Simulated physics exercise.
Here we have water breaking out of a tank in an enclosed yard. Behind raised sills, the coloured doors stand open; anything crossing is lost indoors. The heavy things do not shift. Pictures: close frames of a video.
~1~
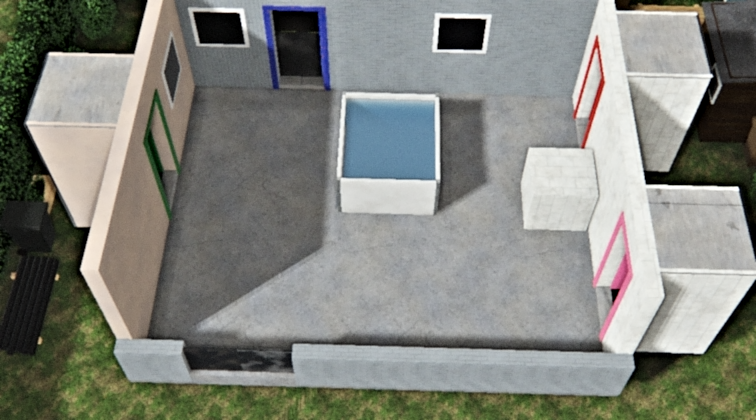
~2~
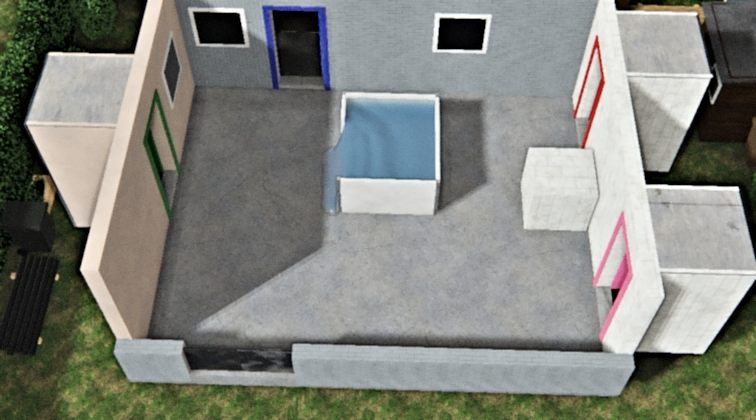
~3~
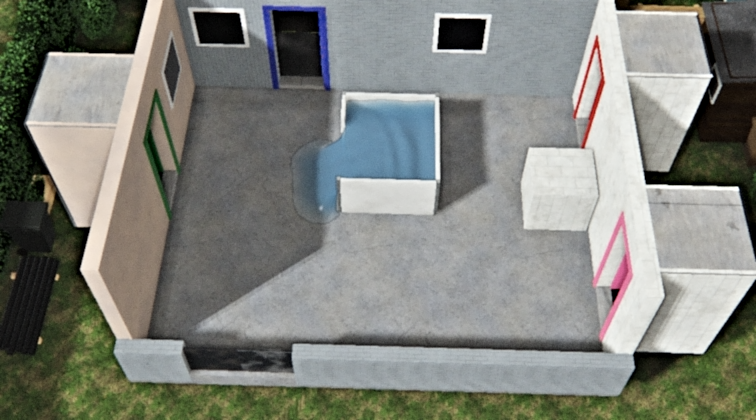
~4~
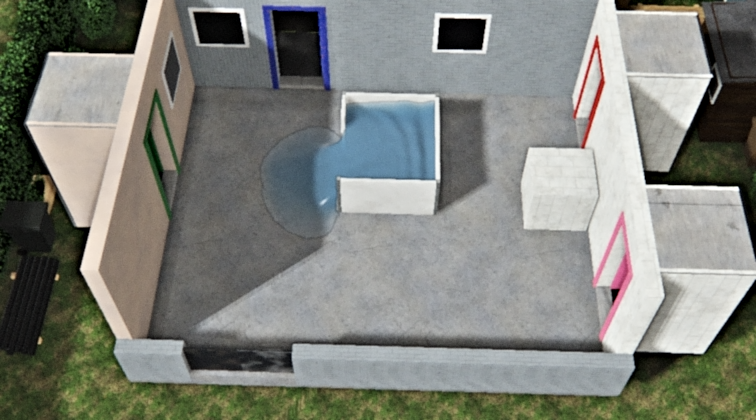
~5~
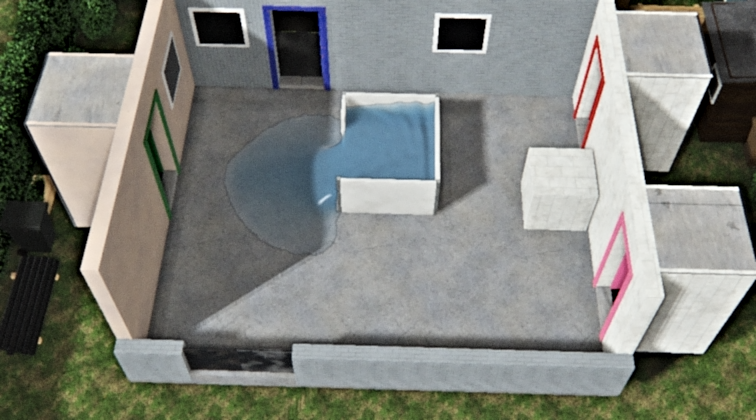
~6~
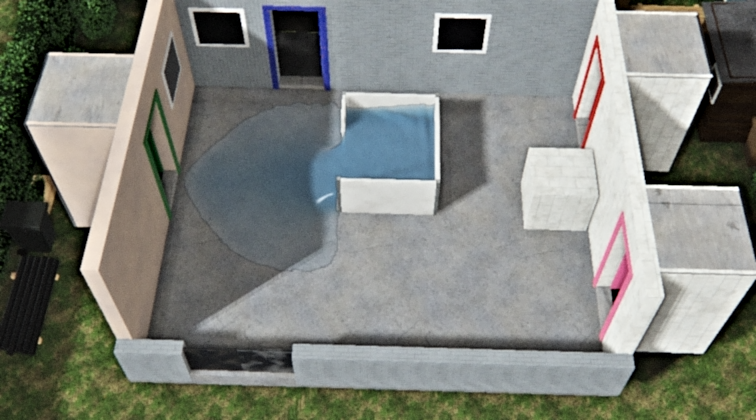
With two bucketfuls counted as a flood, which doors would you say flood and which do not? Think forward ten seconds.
I would say the blue door does not; the red door does not; the green door floods; the pink door floods.
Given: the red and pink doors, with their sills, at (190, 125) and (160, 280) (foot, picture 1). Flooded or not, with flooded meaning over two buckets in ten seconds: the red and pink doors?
My reading: The red one takes more; the pink one is over.
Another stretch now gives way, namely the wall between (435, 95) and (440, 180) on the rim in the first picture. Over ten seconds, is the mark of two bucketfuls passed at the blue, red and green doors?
The blue one falls short; the red one exceeds the limit; the green one falls short.
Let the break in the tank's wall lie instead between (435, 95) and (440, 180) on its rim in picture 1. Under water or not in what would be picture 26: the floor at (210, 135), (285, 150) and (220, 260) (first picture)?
In the order you gave them, I get still bare, still bare, still bare.
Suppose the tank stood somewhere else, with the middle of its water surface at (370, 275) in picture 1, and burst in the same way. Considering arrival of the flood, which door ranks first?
Answer: The green door.
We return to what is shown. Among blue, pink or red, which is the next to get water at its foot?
If you ask me, it's the blue door.
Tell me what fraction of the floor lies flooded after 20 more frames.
Around 45 percent of it.
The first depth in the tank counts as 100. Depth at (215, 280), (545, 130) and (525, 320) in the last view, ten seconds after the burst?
The depths come to near 10, 8 and 12 per cent respectively.
A moment on, water covers 30 % of the floor; the blue door wet at the sill, nothing in, the red door not reached, the green door far over two buckets in, the pink door not reached.
Next, water covers 35 % of the floor; the blue door wet at the sill, nothing in, the red door not reached, the green door far over two buckets in, the pink door not reached.
Then, water covers 45 % of the floor; the blue door wet at the sill, nothing in, the red door not reached, the green door far over two buckets in, the pink door not reached.
Later, water covers 90 % of the floor; the blue door wet at the sill, nothing in, the red door wet at the sill, nothing in, the green door far over two buckets in, the pink door under two buckets in.
In the end, water covers 100 % of the floor; the blue door wet at the sill, nothing in, the red door under two buckets in, the green door far over two buckets in, the pink door over two buckets in.
